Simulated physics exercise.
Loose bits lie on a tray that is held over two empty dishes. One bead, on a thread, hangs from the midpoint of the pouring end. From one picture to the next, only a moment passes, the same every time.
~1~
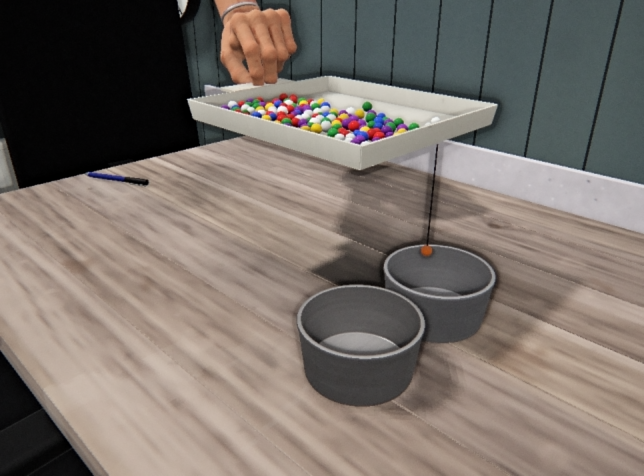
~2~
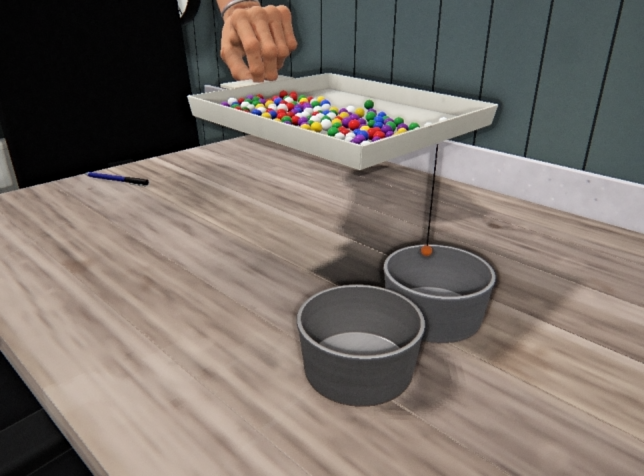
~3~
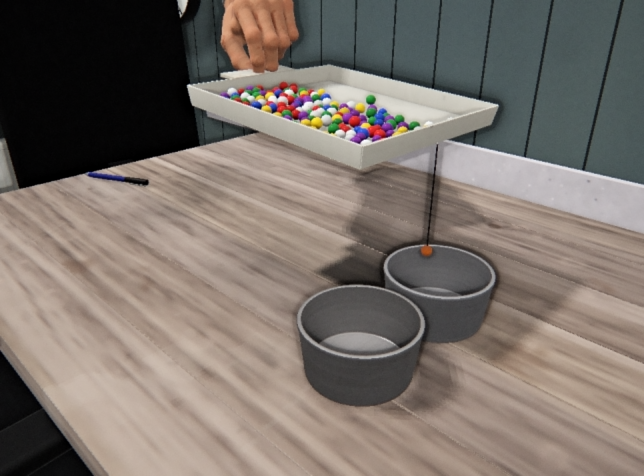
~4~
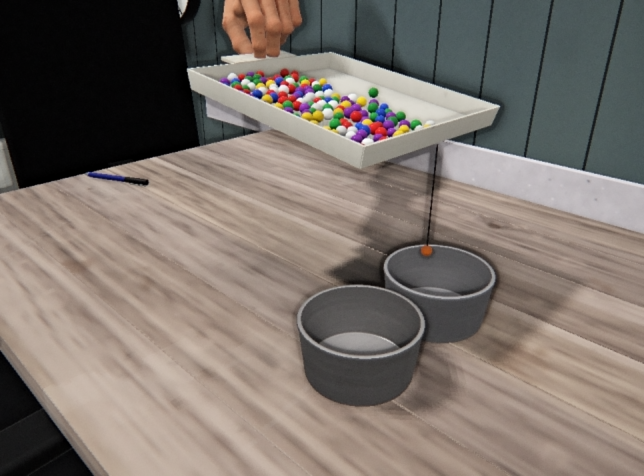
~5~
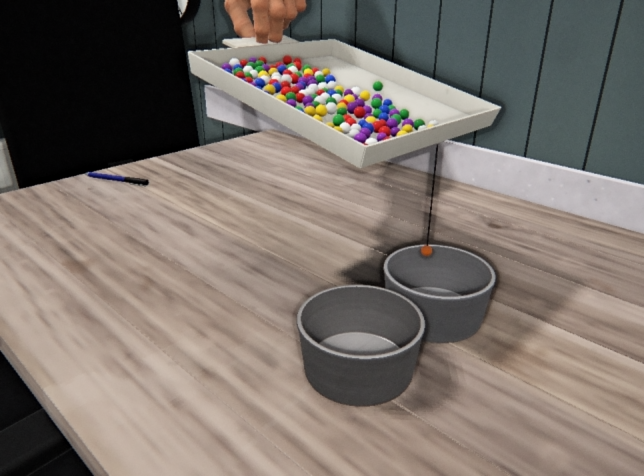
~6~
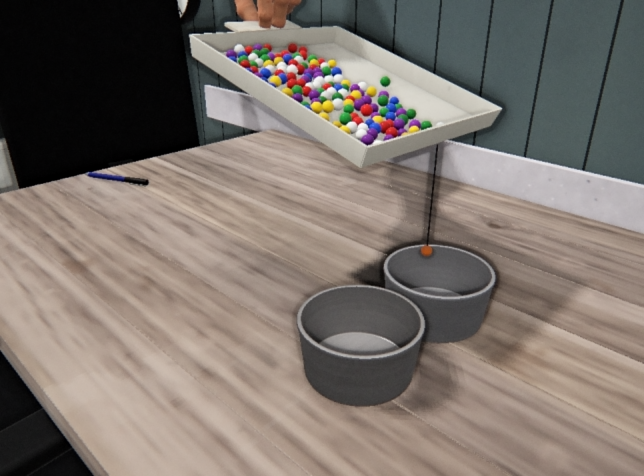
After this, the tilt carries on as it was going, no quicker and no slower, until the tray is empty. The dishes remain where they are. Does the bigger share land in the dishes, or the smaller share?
Minority caught.
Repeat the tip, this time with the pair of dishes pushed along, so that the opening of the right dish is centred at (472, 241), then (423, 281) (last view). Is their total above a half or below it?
For the two tries in order: Not as much as half, not as much as half.
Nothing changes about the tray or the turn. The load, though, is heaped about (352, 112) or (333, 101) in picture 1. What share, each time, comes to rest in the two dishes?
It would be 20 in a hundred, and then 30 in a hundred.
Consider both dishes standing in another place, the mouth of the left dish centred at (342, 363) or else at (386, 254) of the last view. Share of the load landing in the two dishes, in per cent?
Roughly 30 per cent, then roughly 0 per cent.
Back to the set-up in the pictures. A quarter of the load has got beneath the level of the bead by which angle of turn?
About 95 degrees.
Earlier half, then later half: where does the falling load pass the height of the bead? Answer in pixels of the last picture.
I'd put it at roughly (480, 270), and after that at roughly (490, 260).
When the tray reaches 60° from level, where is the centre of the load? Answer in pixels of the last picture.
I'd mark the middle close to (419, 110).
Soon after the last picture, tray tipped steeply; nearly all on the tray; a stray few outside both; a stray few in the air.
A little later, tray tipped right over; about a quarter on the tray; a stray few in the left dish; a small part in the right dish; about a quarter outside both; about a third in the air.
Later still, tray tipped past a quarter turn; a stray few in the left dish; about a quarter in the right dish; most outside both.
By the end, tray tipped past a quarter turn; a stray few in the left dish; about a quarter in the right dish; most outside both.
